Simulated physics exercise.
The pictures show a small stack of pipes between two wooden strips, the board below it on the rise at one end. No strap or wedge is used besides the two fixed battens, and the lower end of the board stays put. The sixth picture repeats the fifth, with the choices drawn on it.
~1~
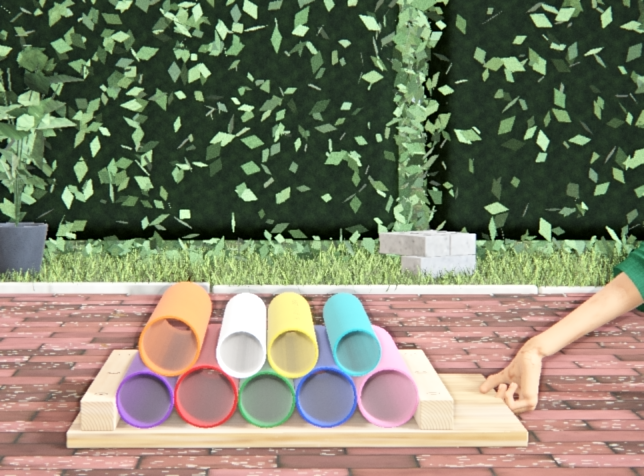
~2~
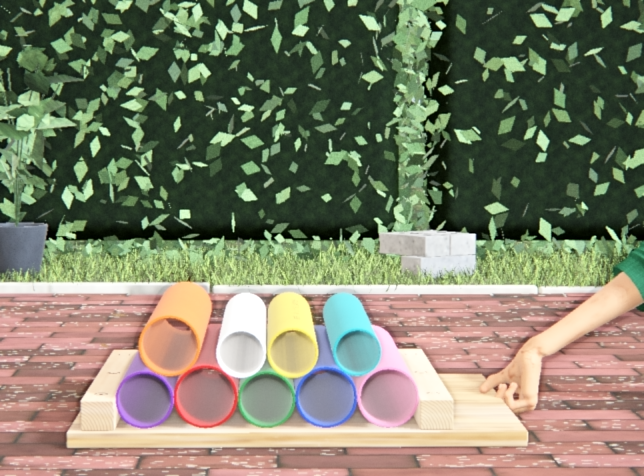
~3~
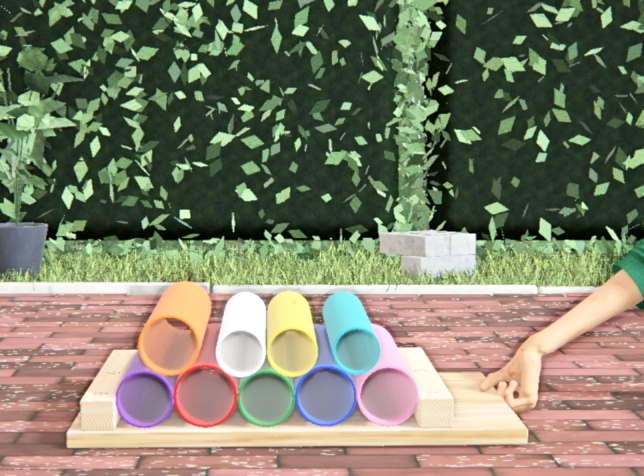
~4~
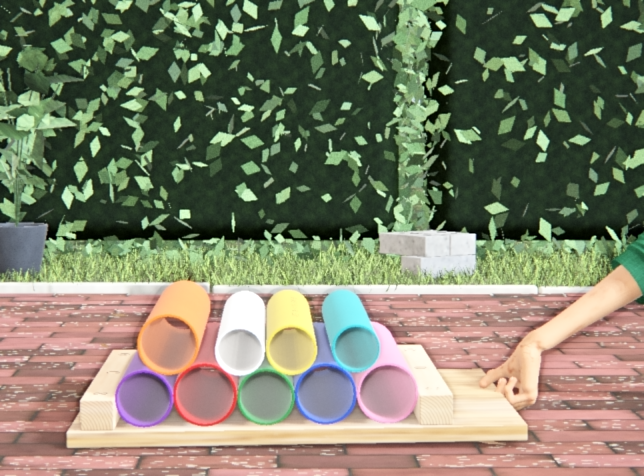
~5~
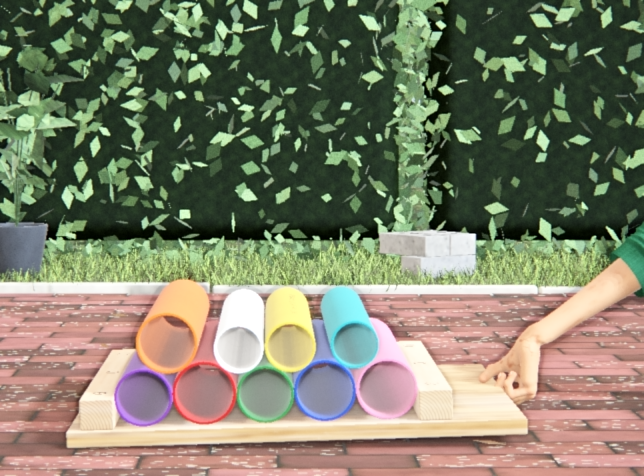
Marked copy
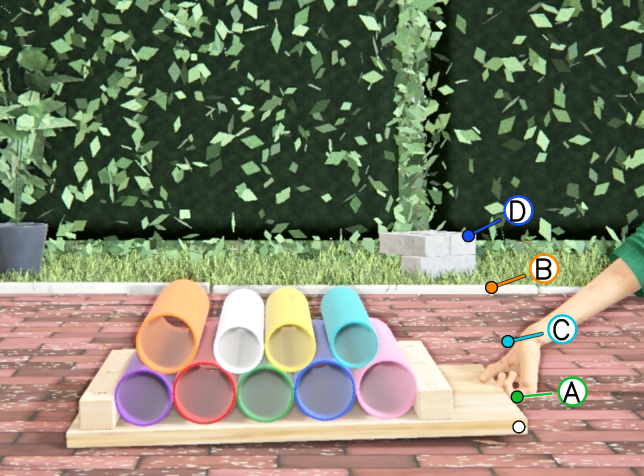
On a brick patio, a hand slightly lifting the right end of a wooden board holding nine stacked colourful pipes between wooden strips.
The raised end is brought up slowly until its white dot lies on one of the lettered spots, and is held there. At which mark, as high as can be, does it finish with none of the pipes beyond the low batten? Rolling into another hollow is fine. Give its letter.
Up to B.
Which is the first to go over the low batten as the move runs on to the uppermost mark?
The orange one.
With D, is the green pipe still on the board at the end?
Yes, with D.
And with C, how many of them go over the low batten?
With C, none.
On the marked copy, A at (517, 397); B at (491, 288); C at (508, 342); D at (468, 236); the white dot at (519, 427).
Following B. Soon after the start, board at 14°.
Later, board at 20°.
In the end, board at 20°, none over the low batten.
As for the rest, A none over the low batten; C none over the low batten; D one over the low batten (orange).
